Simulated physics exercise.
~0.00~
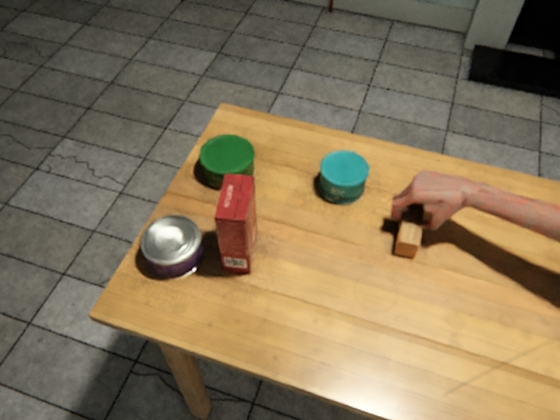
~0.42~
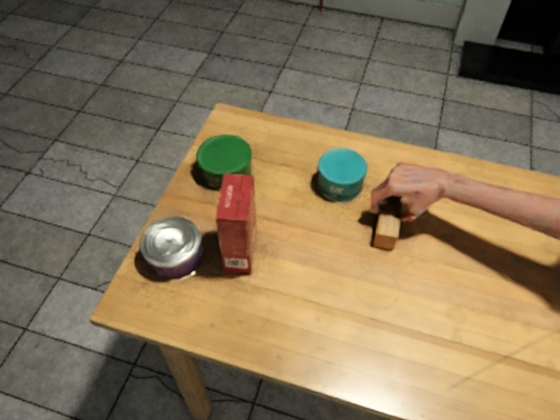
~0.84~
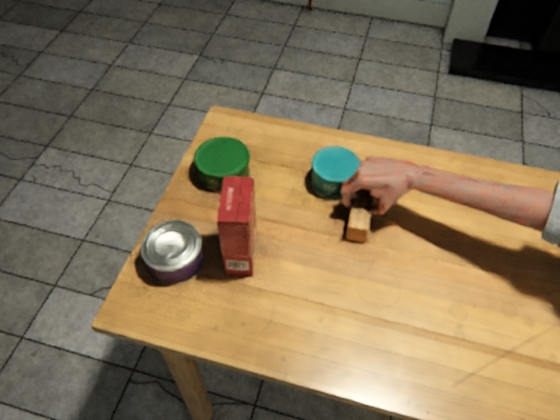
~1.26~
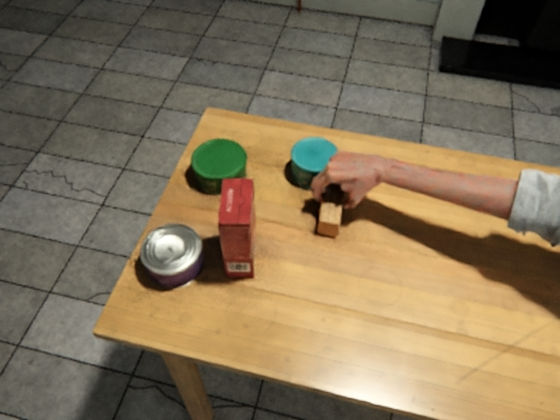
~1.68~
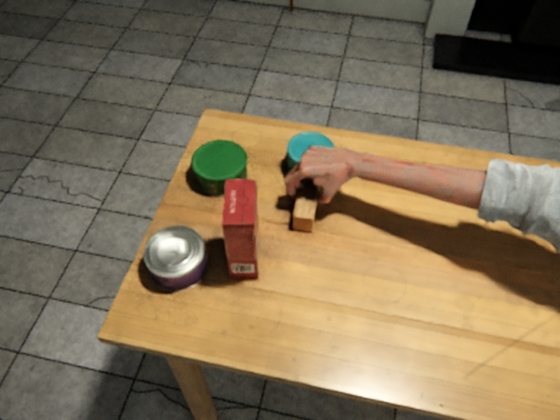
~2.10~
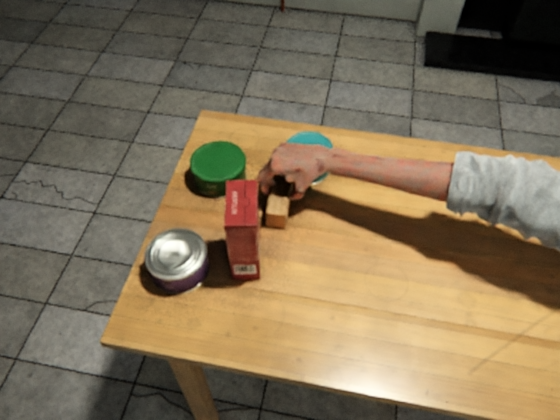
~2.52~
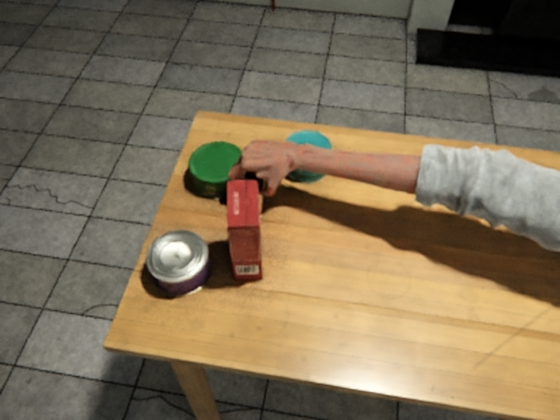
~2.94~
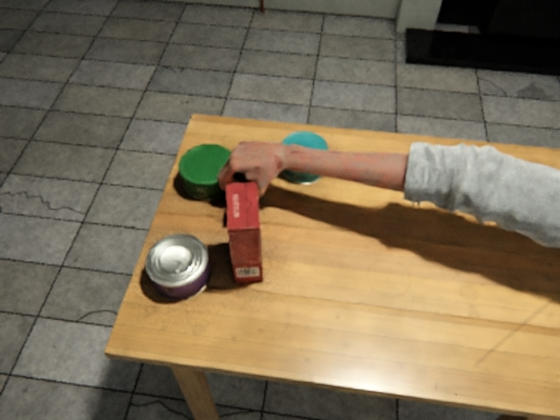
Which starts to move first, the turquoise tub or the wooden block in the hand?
The wooden block in the hand starts moving first. The turquoise tub only shifts later, once the block has travelled left to reach it.
